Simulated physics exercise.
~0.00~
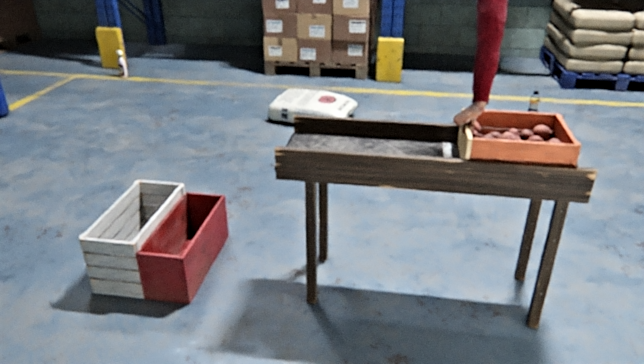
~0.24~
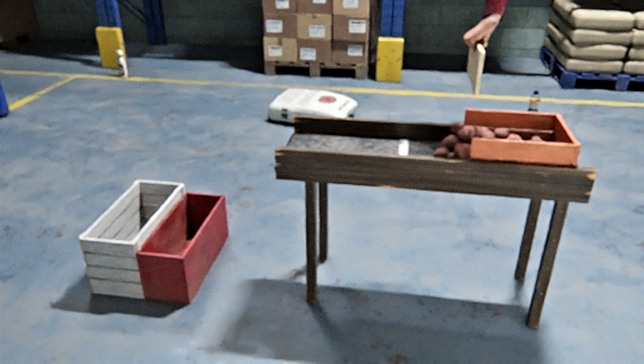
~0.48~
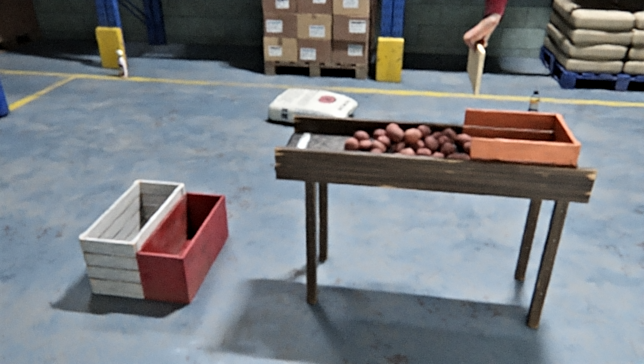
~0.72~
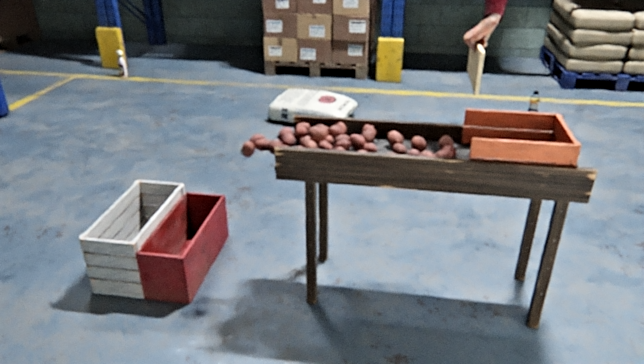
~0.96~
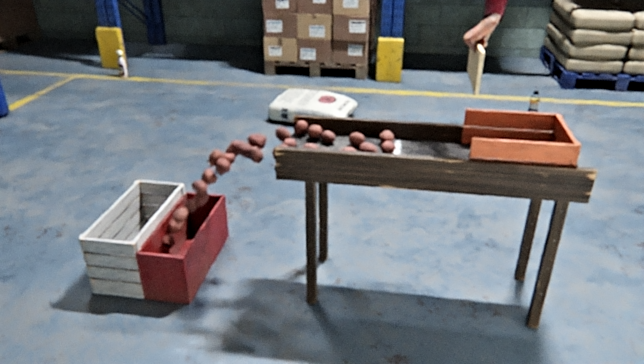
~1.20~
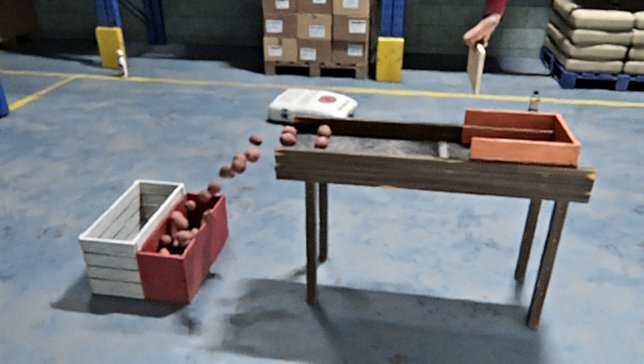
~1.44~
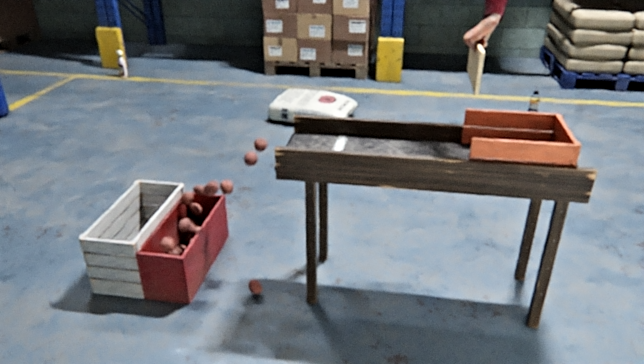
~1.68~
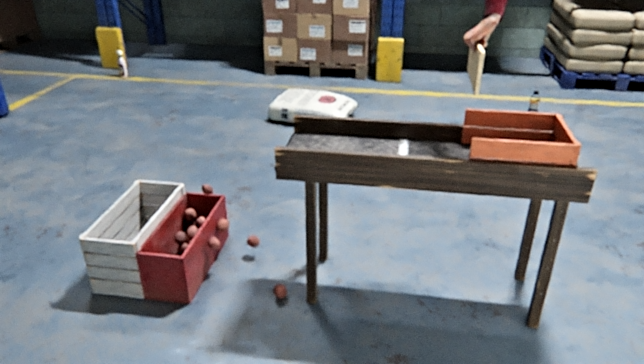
In the video, a hand lifts a gate from an orange box, and dark red potatoes spread left along a belt and drop off its end. Most land in the red box beside a white tub, which stays empty, while a few fall onto the blue floor.
